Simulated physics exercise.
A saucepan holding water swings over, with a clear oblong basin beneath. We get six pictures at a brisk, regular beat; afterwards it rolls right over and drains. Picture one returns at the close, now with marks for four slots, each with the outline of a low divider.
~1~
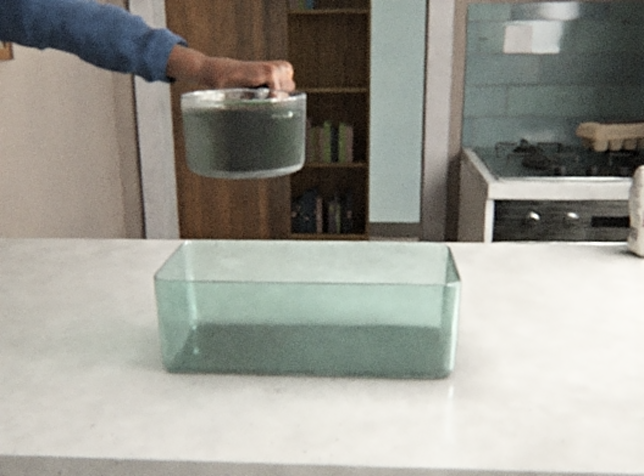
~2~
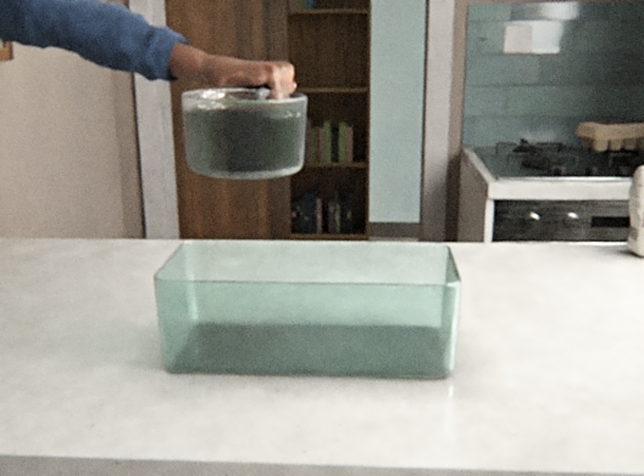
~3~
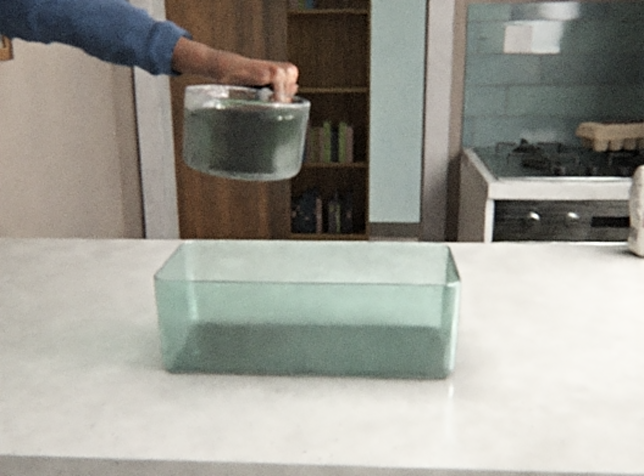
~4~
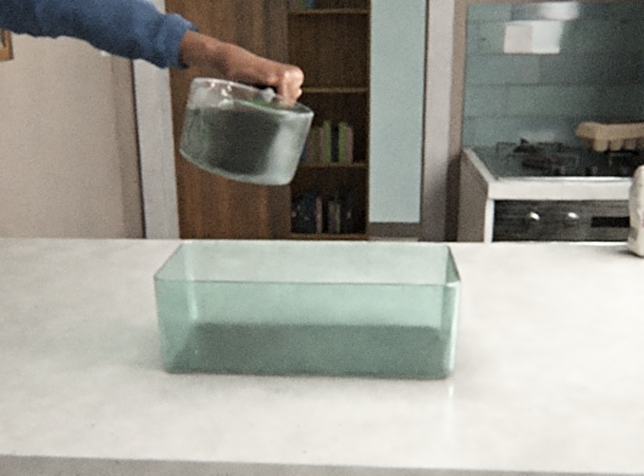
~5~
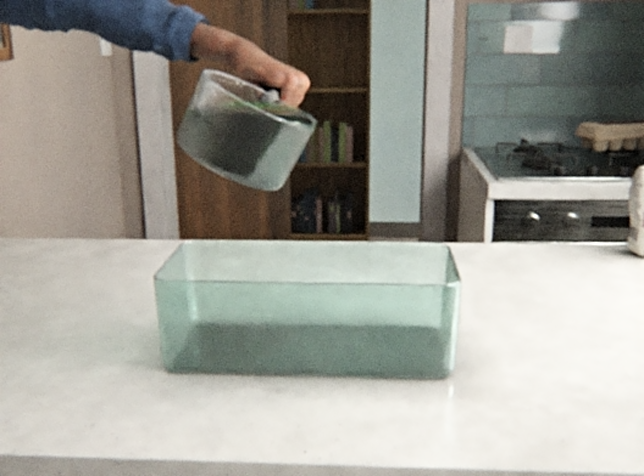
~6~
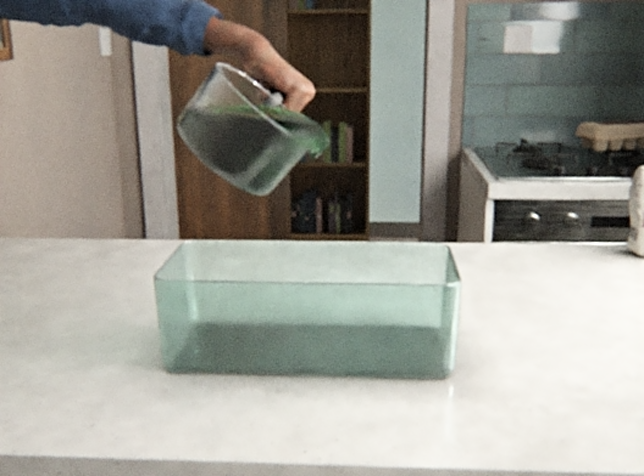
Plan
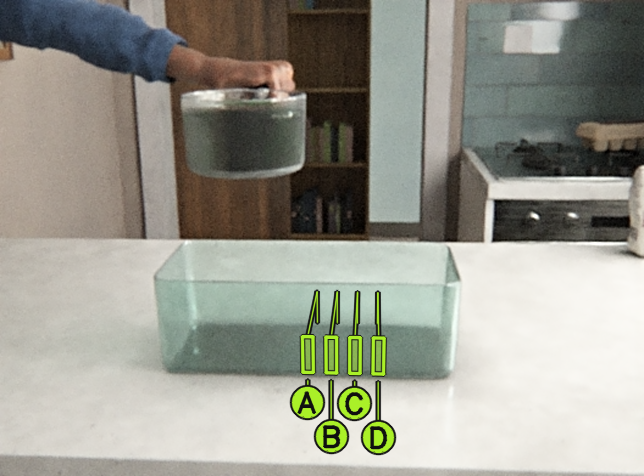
A hand holds a clear pan of water above a basin and tilts it rightward until water crosses its lip.
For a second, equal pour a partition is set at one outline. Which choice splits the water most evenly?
I would pick slot C.
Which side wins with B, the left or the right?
The right side.
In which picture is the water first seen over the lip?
In picture 5.
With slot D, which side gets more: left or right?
The left one.
On the marked copy, A at (307, 380); B at (331, 380); C at (354, 381); D at (378, 381).
With A, about 10 % ends left of the wall and 89 % right of it.
With B, about 17 % ends left of the wall and 82 % right of it.
With C, about 47 % ends left of the wall and 50 % right of it.
With D, about 72 % ends left of the wall and 22 % right of it; 5 % is lost outside.
